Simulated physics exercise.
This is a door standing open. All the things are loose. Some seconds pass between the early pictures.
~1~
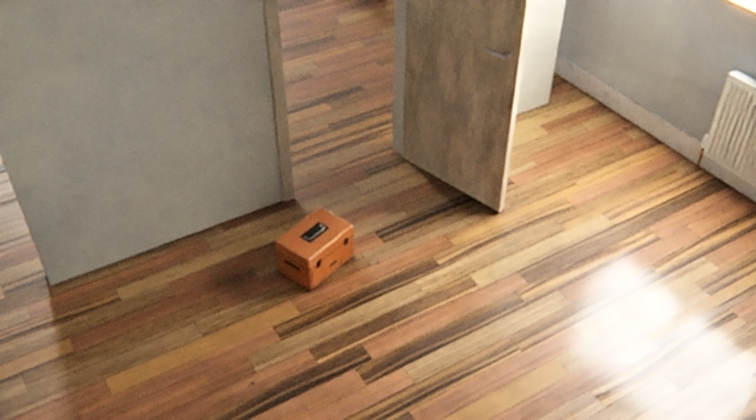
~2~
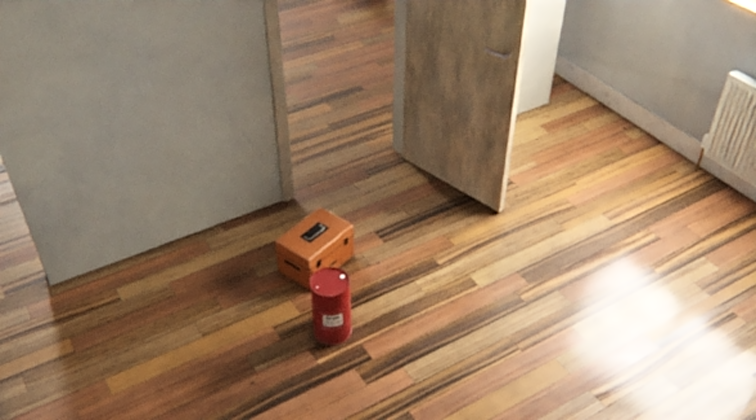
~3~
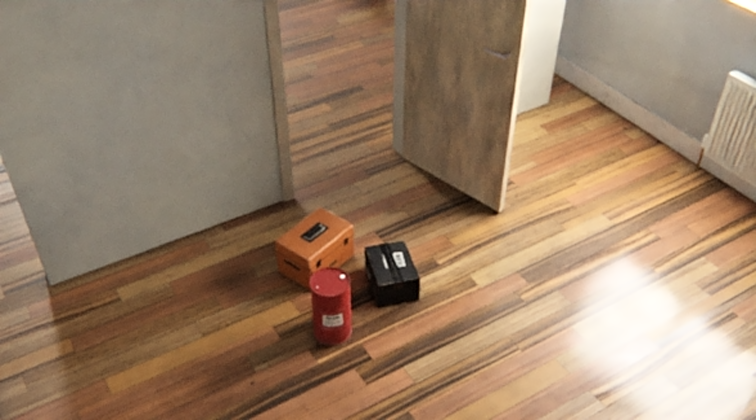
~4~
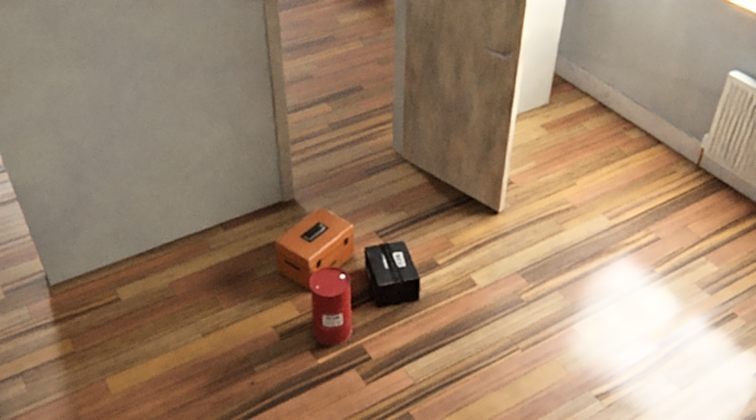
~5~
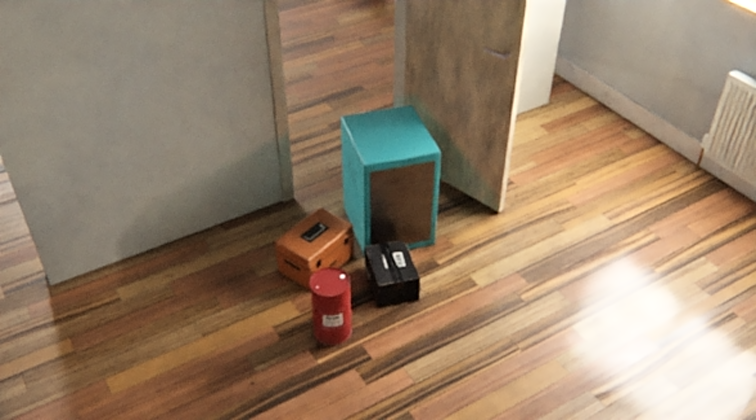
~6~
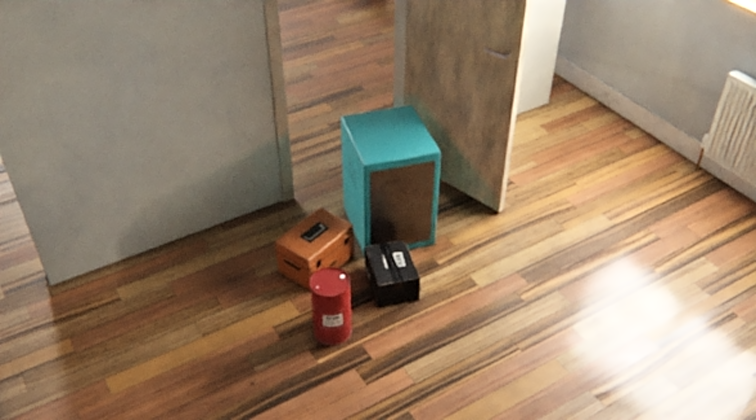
A red canister, a black parcel and a turquoise appliance appear in turn around an orange toolbox.
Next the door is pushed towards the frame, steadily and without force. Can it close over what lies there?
In the end the door jams.
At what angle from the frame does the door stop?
About 70°.
Then, 0.40 s later than the last frame, open by 97°.
Then, 0.60 s later than the last frame, open by 89°.
Then, 0.80 s later than the last frame, open by 78°.
Then, 1.00 s later than the last frame, open by 70°.
When it is over, open by 69°; all 4 as before. End places, in pixels of the last picture, turquoise appliance near (387, 181).
